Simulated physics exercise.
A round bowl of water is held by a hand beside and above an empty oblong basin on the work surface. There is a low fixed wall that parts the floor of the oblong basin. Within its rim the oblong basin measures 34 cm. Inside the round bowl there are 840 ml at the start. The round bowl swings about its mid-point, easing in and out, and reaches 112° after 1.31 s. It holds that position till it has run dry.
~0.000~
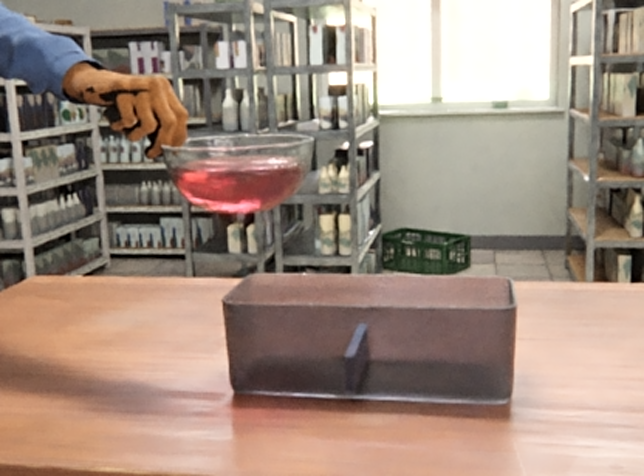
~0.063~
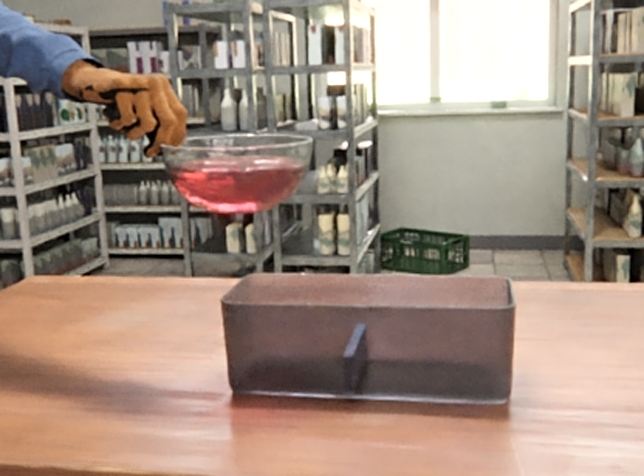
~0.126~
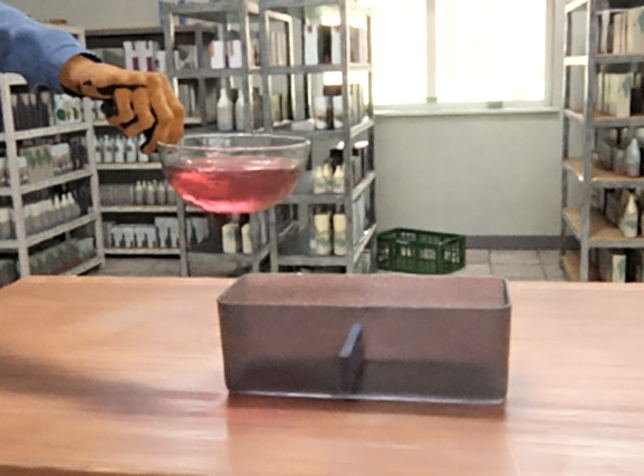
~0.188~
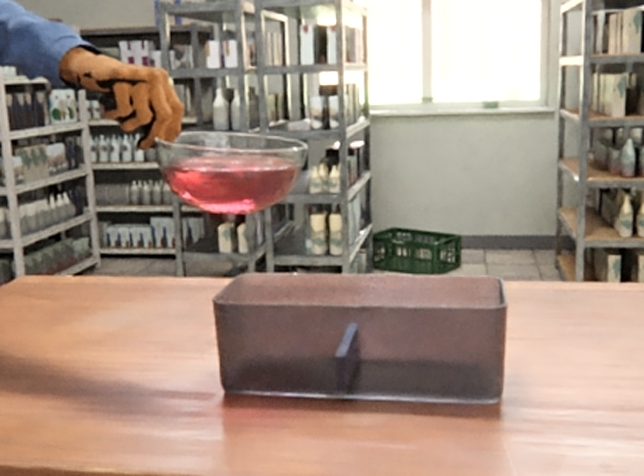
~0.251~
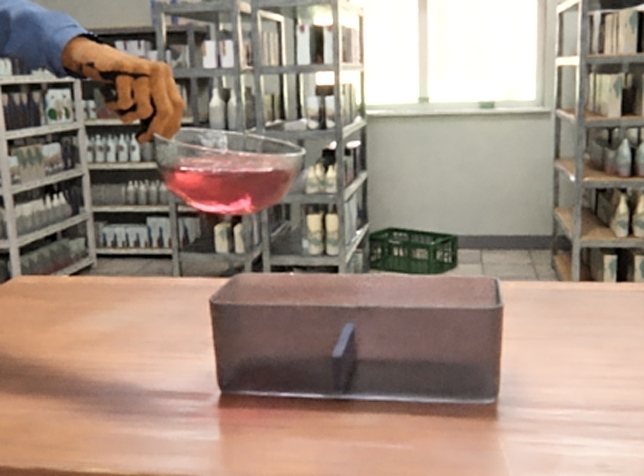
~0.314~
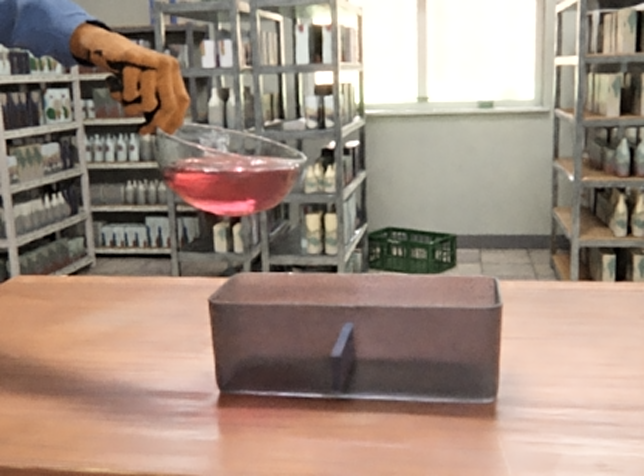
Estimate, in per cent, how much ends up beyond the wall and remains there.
Roughly 56 % ends up beyond the wall.
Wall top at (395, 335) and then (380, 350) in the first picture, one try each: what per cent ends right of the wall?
5 % and 35 %.
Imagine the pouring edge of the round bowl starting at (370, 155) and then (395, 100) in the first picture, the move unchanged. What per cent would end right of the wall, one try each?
Respectively about 90 and 95 percent.
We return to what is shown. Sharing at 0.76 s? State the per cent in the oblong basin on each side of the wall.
About 3 % left, 22 % right.
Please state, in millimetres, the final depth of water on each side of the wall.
Left part: About 20 mm; right part: About 20 mm.
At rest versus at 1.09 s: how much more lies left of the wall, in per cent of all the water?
Around 3 in a hundred.
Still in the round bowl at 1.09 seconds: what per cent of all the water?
Remaining share: Approx. 0 %.
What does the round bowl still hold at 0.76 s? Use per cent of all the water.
About 42 per cent.
After 0.76 s the tilt is 70° and 42 per cent is still to pour, 3 is left of the wall and 21 right of it.
After 1.09 s the tilt is 105° and 0 per cent is still to pour, 40 is left of the wall and 56 right of it.
After 1.44 s the tilt is 112° and 0 per cent is still to pour, 43 is left of the wall and 56 right of it.
After 1.81 s the tilt is 112° and 0 per cent is still to pour, 43 is left of the wall and 56 right of it.
In the end 43 per cent lies left of the wall, 56 right of it and 1 outside.
